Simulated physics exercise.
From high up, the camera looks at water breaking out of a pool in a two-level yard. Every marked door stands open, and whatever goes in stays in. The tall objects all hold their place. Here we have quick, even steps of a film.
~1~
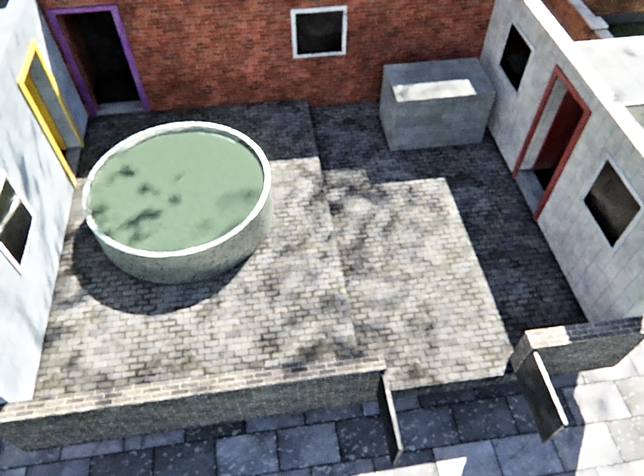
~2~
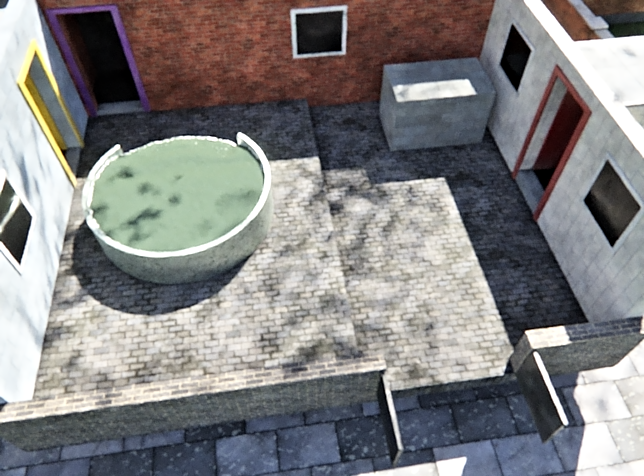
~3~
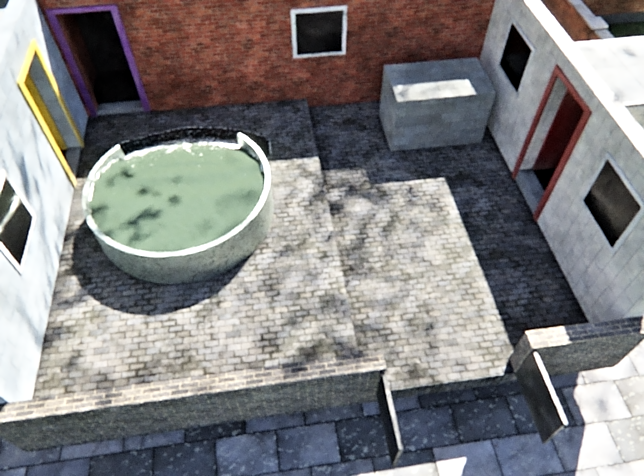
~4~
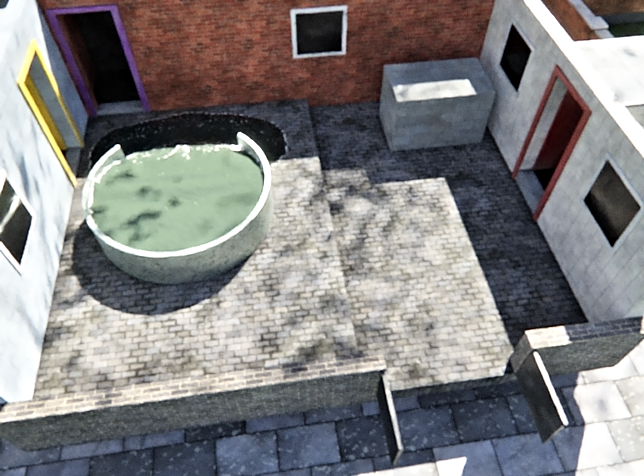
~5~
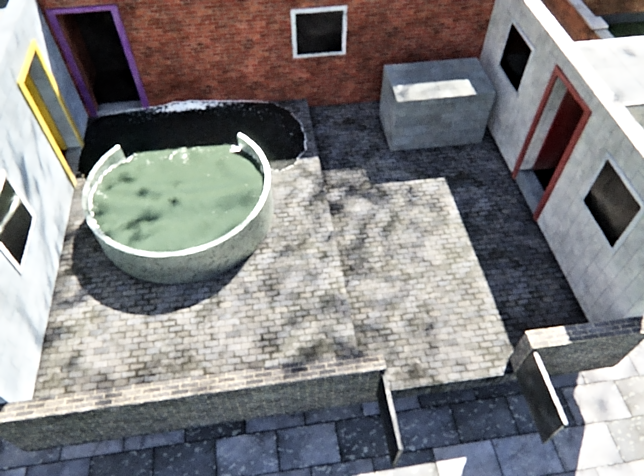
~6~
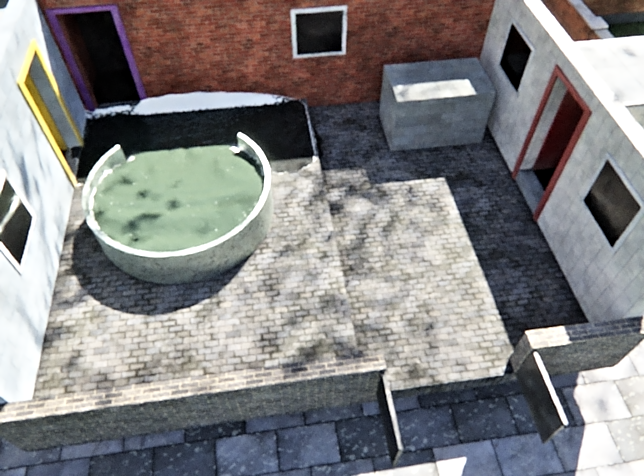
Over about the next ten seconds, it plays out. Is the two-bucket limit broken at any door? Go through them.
Result: I predict the purple door will overshoot two buckets; I predict the red door will remain at two buckets or below; I predict the yellow door will overshoot two buckets.
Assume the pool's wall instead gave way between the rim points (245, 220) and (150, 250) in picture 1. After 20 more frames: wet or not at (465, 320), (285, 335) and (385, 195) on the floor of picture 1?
Going through them one by one, I'd say waterlogged, then waterlogged, then high and dry.
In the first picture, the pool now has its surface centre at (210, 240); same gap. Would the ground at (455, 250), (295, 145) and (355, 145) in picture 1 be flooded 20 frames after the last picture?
Taking them in the order asked: Spared, then inundated, then inundated.
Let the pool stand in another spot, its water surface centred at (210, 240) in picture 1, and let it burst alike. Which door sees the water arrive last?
Answer: The red door.
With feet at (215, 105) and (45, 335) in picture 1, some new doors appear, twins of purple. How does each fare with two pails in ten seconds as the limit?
Above, below.
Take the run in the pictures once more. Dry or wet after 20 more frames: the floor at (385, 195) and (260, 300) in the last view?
The first spot is inundated and the second bone-dry.
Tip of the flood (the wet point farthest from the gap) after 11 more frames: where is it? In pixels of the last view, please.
Best guess: Near (469, 98).
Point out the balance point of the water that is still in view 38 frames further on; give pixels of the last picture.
Close to (280, 194).
A moment on, water covers 20 % of the floor; the purple door over two buckets in, the red door not reached, the yellow door under two buckets in.
Next, water covers 25 % of the floor; the purple door far over two buckets in, the red door not reached, the yellow door under two buckets in.
Then, water covers 50 % of the floor; the purple door far over two buckets in, the red door wet at the sill, nothing in, the yellow door over two buckets in.
Later, water covers 85 % of the floor; the purple door far over two buckets in, the red door wet at the sill, nothing in, the yellow door far over two buckets in.
In the end, water covers 90 % of the floor; the purple door far over two buckets in, the red door wet at the sill, nothing in, the yellow door far over two buckets in.
